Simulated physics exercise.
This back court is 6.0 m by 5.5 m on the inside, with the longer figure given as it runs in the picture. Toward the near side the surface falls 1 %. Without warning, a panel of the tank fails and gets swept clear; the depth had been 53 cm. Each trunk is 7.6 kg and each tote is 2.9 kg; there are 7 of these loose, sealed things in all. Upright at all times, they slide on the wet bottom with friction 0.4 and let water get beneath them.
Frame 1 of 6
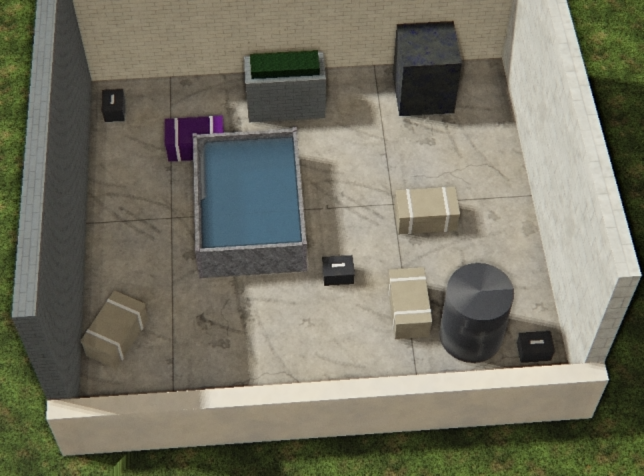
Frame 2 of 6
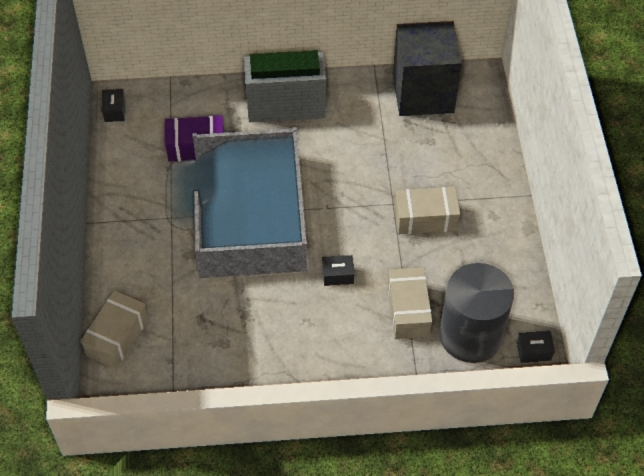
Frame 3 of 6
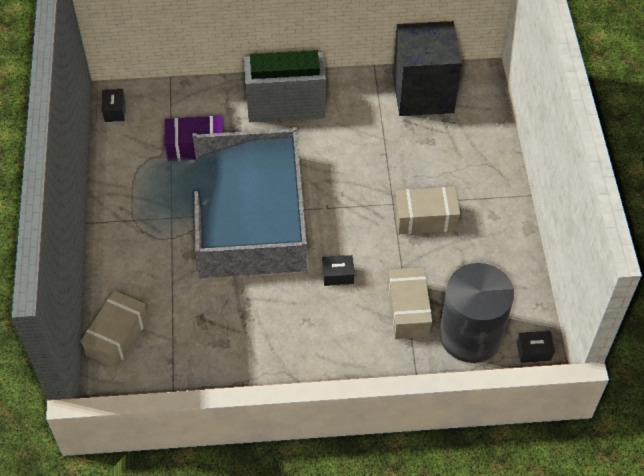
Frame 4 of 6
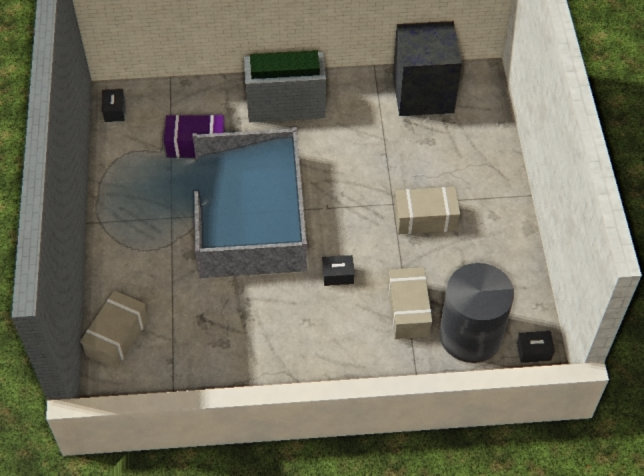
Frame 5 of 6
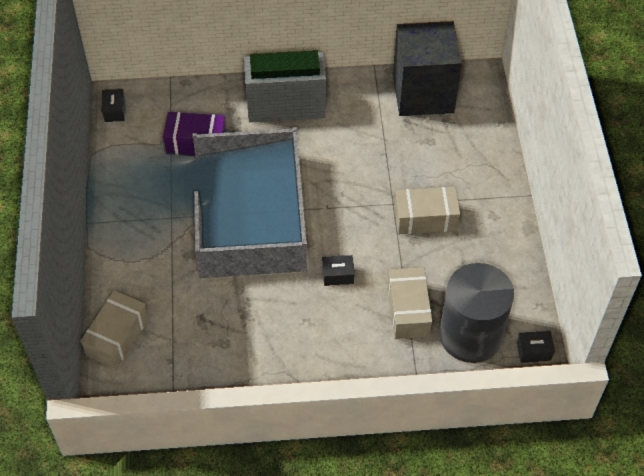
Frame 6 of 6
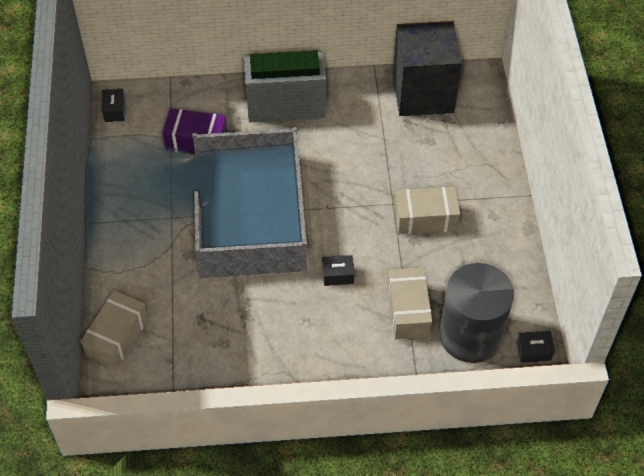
In a walled court, water spills from a tank's left side and nudges a purple trunk slightly.
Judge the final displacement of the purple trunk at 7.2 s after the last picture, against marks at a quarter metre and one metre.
It'll be somewhat displaced.
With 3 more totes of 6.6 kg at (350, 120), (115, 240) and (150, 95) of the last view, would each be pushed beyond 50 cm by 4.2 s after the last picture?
In the order listed: Behind the line; across the line; across the line.
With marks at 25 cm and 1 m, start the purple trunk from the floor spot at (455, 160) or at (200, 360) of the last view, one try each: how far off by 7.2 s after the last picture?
Respectively: It edges along somewhat; it is shoved a long way.
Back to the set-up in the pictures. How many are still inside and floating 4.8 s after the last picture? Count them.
Answer: 3.
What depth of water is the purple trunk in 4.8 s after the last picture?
Somewhere close to 6 cm.
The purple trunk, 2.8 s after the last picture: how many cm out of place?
It has shifted about 20 cm.
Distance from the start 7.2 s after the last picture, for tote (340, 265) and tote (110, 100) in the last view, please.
In that order: 5 cm, 450 cm.
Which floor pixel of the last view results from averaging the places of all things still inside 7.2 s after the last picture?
Near (390, 252).
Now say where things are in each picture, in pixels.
In the first picture, the purple trunk at (194, 130), on the bottom; 2.3 m2 under water; 0 of 7 have shifted.
In the second picture, the purple trunk at (194, 130), on the bottom; water covers 2.8 m2; 0 of 7 have shifted.
In the third picture, the purple trunk at (194, 130), on the bottom; 3.3 m2 under water; 0 of 7 have shifted.
In the fourth picture, the purple trunk at (194, 128) rests on the ground; 4.1 m2 under water; 0 of 7 have shifted.
In the fifth picture, the purple trunk at (194, 126), on the bottom, 6 cm from its start; water covers 4.8 m2; 1 of 7 have shifted.
In the sixth picture, the purple trunk at (194, 124) rests on the ground, 10 cm from its start; water covers 5.2 m2; 1 of 7 have shifted.
Then, 0.9 s after the last picture the purple trunk is near (198, 113), 0.3 m from its start, aground; 1 afloat.
Then, 2.8 s after the last picture the purple trunk is near (202, 117), 0.2 m from its start, afloat; 3 afloat.
Then, 4.8 s after the last picture the purple trunk is near (189, 116), 0.2 m from its start, afloat; 3 afloat.
Then, 7.2 s after the last picture the purple trunk is near (158, 117), 0.5 m from its start, afloat; 4 afloat.
